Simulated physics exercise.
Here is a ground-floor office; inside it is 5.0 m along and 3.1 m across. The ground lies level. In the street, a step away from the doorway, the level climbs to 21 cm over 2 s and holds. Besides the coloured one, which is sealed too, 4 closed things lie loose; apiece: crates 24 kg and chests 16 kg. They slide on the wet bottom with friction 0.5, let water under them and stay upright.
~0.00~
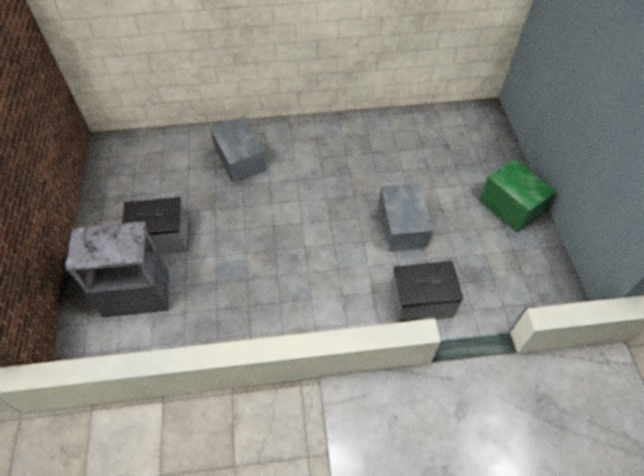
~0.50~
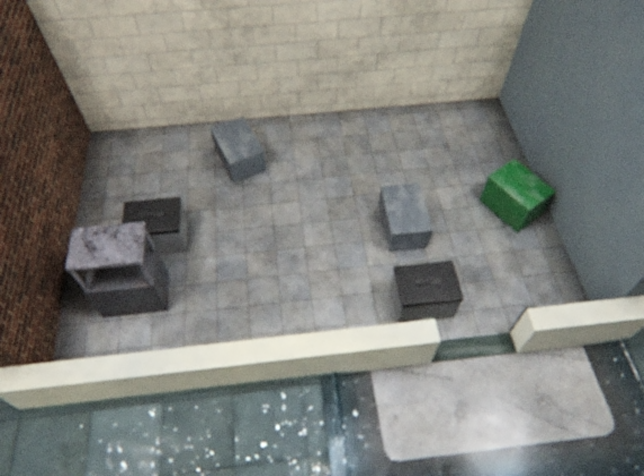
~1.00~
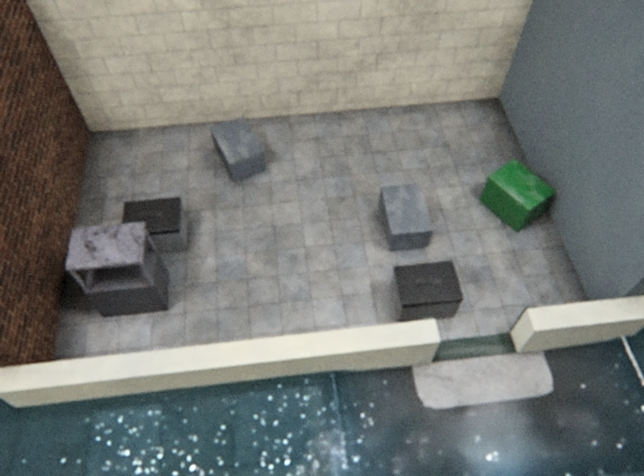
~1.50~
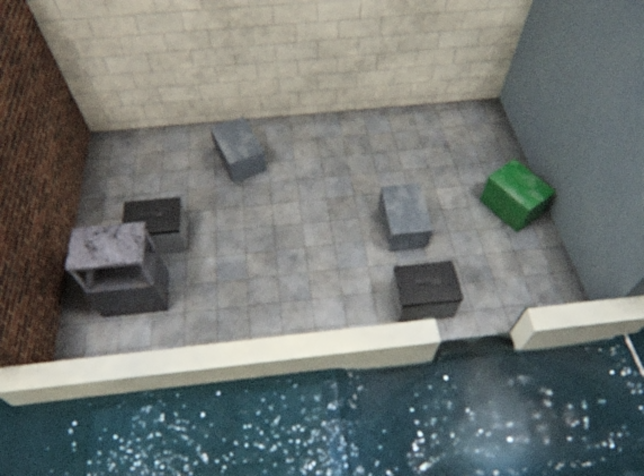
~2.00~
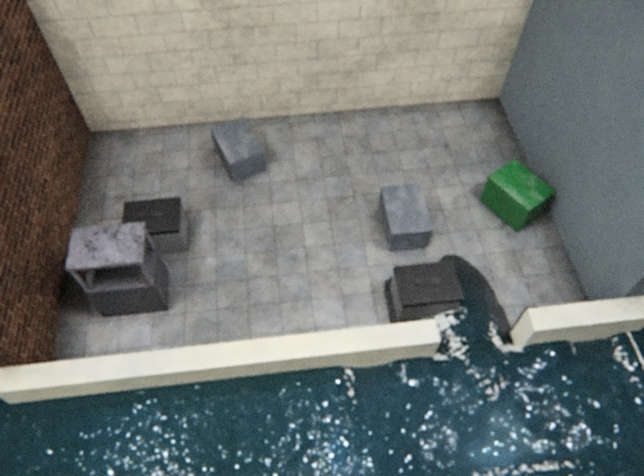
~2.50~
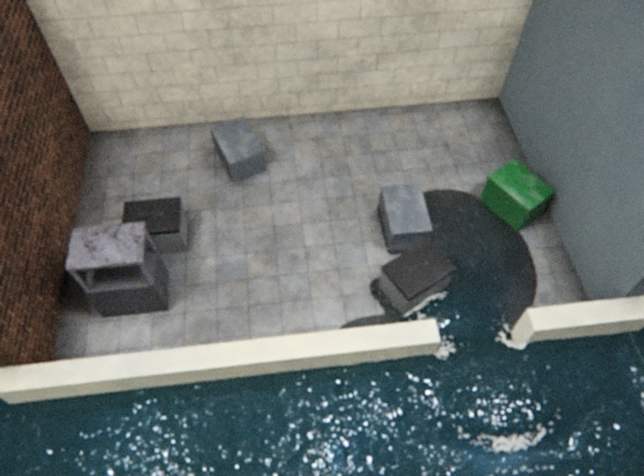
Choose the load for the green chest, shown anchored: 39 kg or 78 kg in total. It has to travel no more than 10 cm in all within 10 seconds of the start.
I expect that the lower weight is enough.
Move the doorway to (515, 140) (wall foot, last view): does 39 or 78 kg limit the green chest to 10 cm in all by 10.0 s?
In that case the lower weight is enough.
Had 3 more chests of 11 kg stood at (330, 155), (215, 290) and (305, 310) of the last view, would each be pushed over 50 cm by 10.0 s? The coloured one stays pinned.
In that order: Over, less, short of it.
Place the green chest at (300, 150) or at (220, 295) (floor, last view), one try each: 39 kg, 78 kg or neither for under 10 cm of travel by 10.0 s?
In that order: The smaller is enough; either load holds.
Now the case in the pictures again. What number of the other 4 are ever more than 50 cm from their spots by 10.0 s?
That makes 1.
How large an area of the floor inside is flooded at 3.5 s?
Roughly 5.5 m2.
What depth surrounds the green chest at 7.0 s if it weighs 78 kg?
Roughly 9 cm.
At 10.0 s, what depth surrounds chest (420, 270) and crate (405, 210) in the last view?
About 5 and 7 cm.
After 3.5 s the green chest would be 0 cm from its start with 39 kg and 0 cm from its start with 78 kg; 7 cm of water round it then.
After 4.5 s the green chest would be 0 cm from its start with 39 kg and 0 cm from its start with 78 kg; 6 cm of water round it then.
After 7.0 s the green chest would be 0 cm from its start with 39 kg and 0 cm from its start with 78 kg; 9 cm of water round it then.
After 10.0 s the green chest would be 0 cm from its start with 39 kg and 0 cm from its start with 78 kg; 11 cm of water round it then.
